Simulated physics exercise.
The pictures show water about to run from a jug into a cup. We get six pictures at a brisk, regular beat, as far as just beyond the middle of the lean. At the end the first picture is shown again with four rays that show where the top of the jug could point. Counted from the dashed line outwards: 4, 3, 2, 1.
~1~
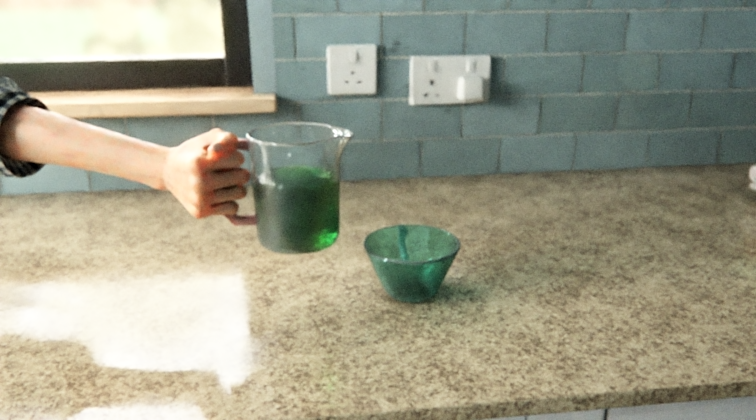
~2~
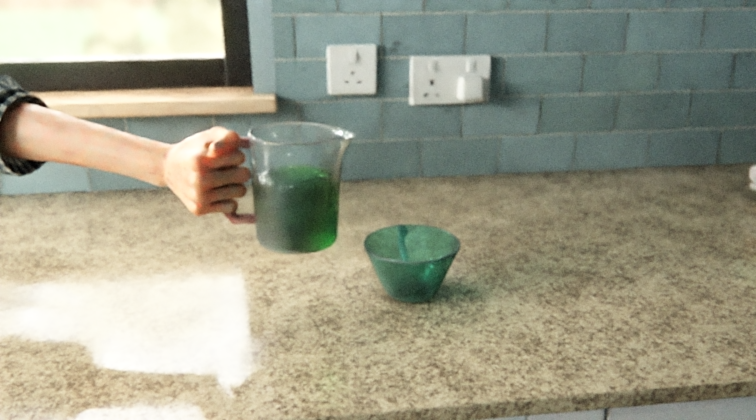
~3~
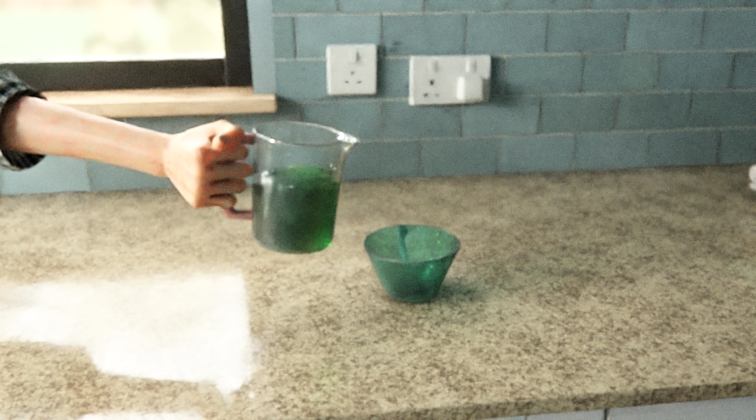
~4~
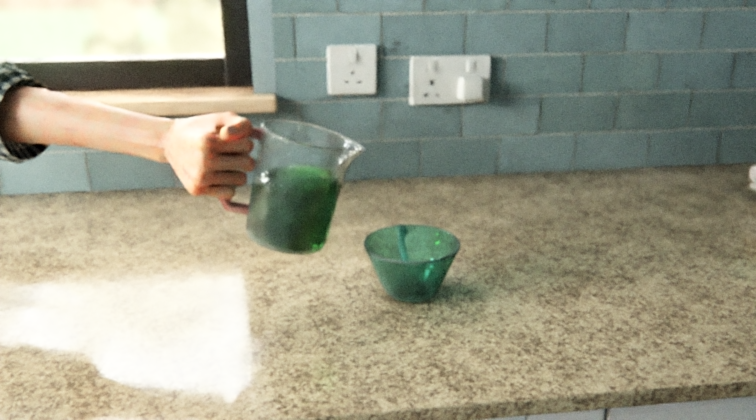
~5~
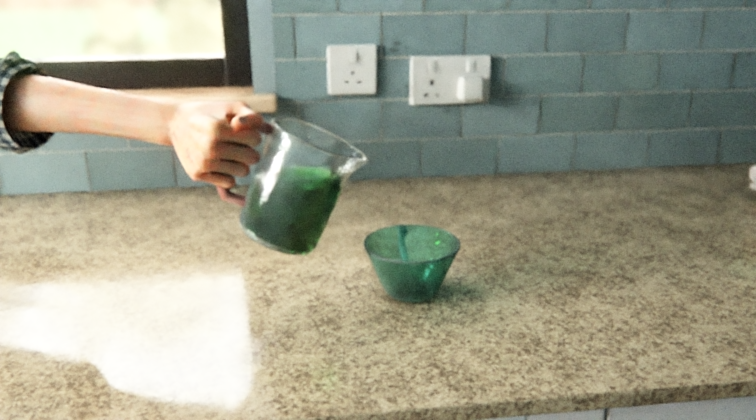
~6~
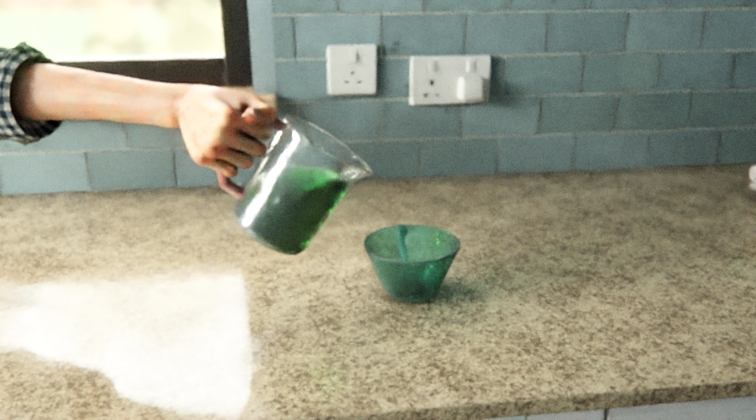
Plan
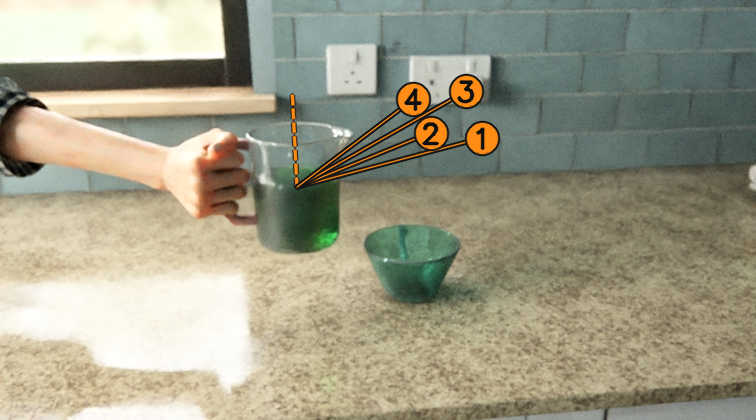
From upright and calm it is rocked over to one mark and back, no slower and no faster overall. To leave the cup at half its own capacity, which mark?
2 is best.
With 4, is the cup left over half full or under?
Under.
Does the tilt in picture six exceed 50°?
No.
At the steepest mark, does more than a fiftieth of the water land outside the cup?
Yes.
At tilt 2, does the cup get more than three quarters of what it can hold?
No.
On the marked copy, 1 at (466, 142); 2 at (415, 138); 3 at (451, 99); 4 at (399, 109).
Choosing 1, the cup ends with about 64 % of what it can hold; 11 % of the water is spilt.
Choosing 2, the cup ends with about 50 % of what it can hold; 4 % of the water is spilt.
Choosing 3, the cup ends with about 29 % of what it can hold; 3 % of the water is spilt.
Choosing 4, the cup ends with about 14 % of what it can hold.
